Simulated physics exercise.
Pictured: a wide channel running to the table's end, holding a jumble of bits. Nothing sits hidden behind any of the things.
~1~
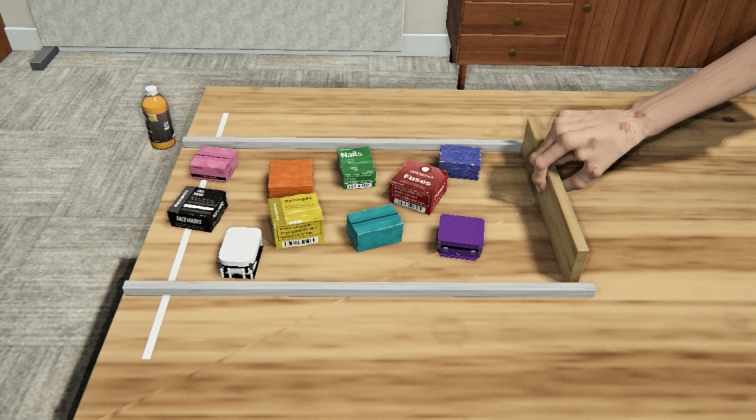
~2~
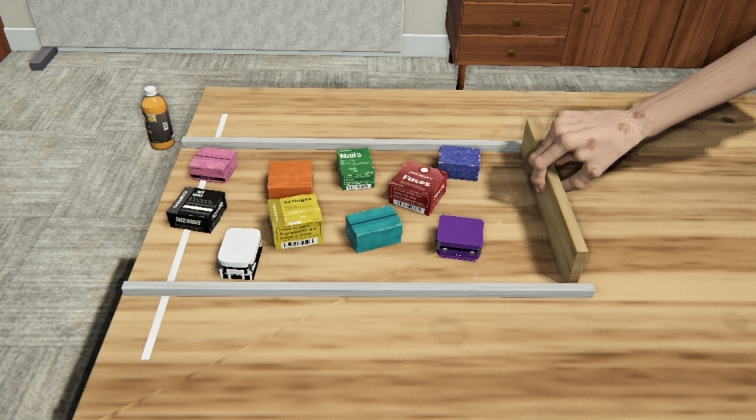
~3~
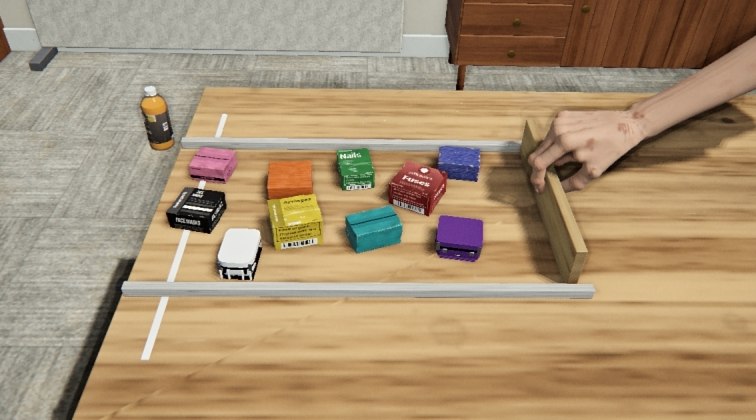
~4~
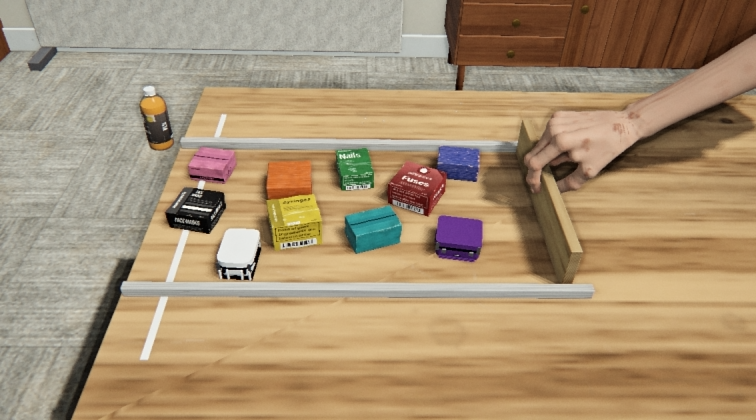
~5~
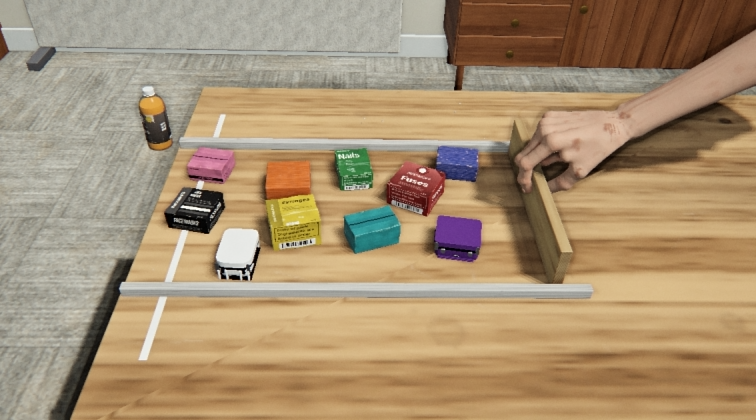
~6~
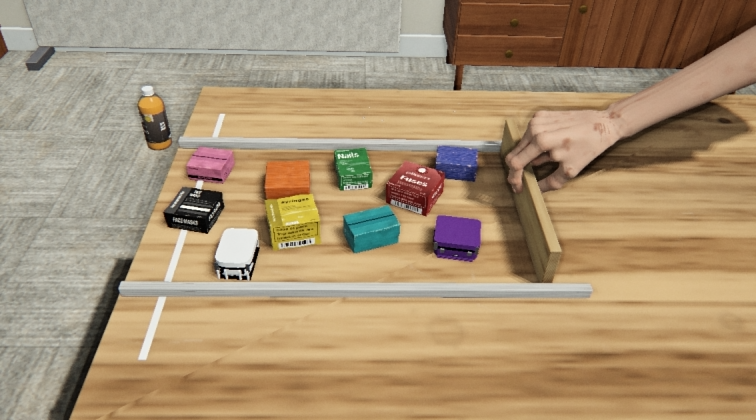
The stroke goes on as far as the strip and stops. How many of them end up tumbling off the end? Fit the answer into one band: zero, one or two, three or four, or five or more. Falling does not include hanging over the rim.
I would say five or more.
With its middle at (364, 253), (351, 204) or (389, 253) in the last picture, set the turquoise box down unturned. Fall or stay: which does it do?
Order of tries: Off, off, off.
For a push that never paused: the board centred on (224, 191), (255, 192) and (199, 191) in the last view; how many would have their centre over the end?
First 4, next 3, last 6.
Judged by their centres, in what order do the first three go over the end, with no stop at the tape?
Order, earliest first: Black box, yellow box, pink box.
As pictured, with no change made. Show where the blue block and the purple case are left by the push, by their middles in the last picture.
Blue block: About (182, 162); purple case: About (156, 237).
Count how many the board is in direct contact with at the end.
The count is 4.
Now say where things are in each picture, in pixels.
Black box (198, 209); pink box (214, 164); white case (242, 254); board (550, 194); tape (195, 209), in the first frame.
Pink box (214, 165); orange block (291, 182), in the second frame.
White case (241, 254); blue block (458, 163), in the third frame.
Black box (197, 210); turquoise box (373, 229), in the fourth frame.
Pink box (212, 165); purple case (457, 239), in the fifth frame.
Black box (195, 210); pink box (211, 165); white case (238, 254); board (526, 194); tape (191, 209), in the sixth frame.
A little later, none off yet; black box at rest near (195, 210); pink box at rest near (211, 165); white case at rest near (238, 254).
Next, none off yet; black box tilted a little near (130, 215); pink box shifted about its own width near (189, 161); white case shifted a little near (220, 254).
When it is over, the number that fall off is five or more; down, turquoise box, green box, yellow box, orange block, pink box and black box.
